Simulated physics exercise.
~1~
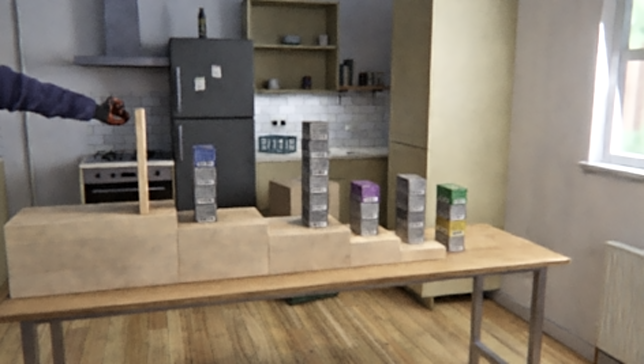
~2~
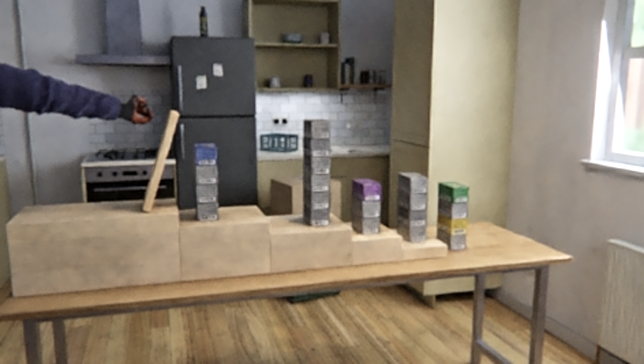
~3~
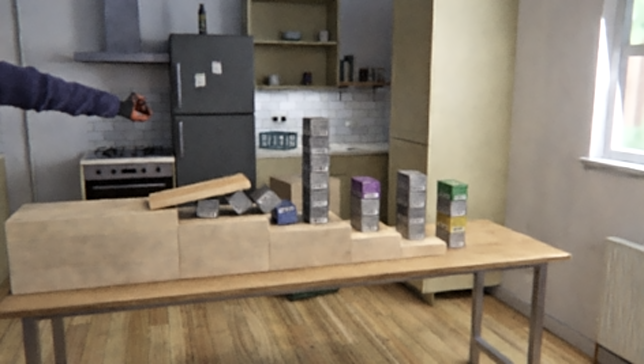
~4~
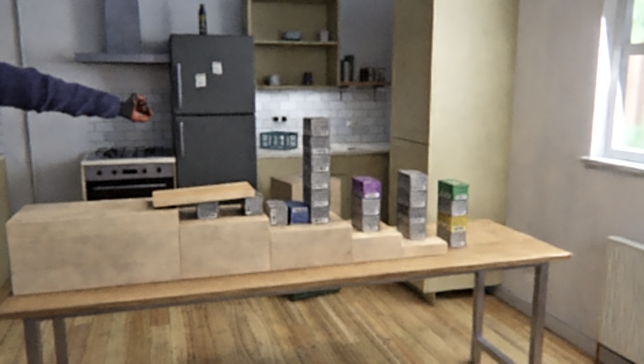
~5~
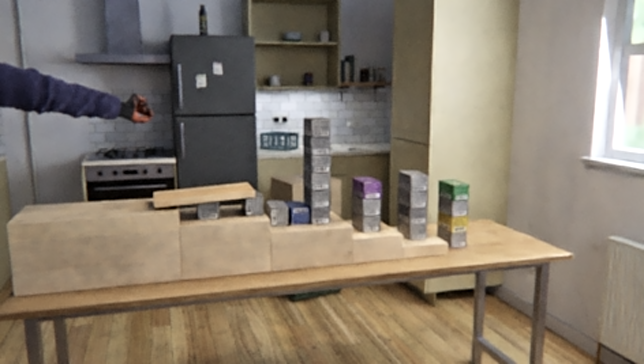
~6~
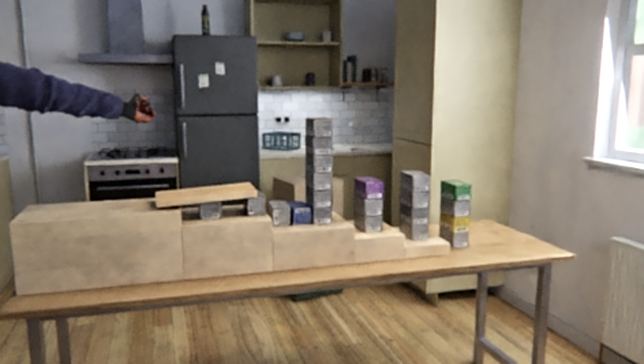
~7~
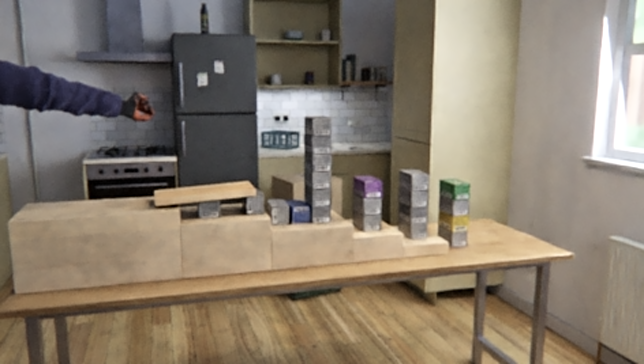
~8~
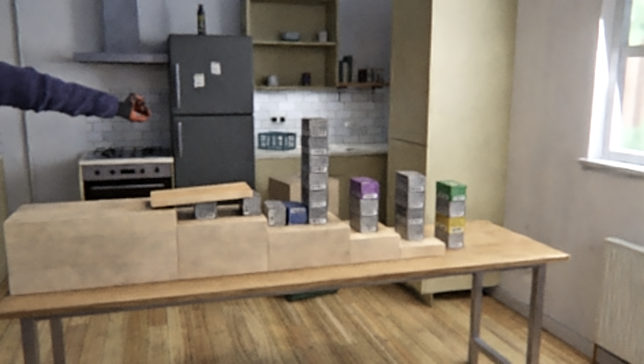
A wooden board tips rightward beside an outstretched hand and knocks over the short stack topped by a blue packet, spilling its pieces onto the stepped blocks, where the board settles nearly flat, while the tall stack and the columns with purple, green and yellow packets remain standing.
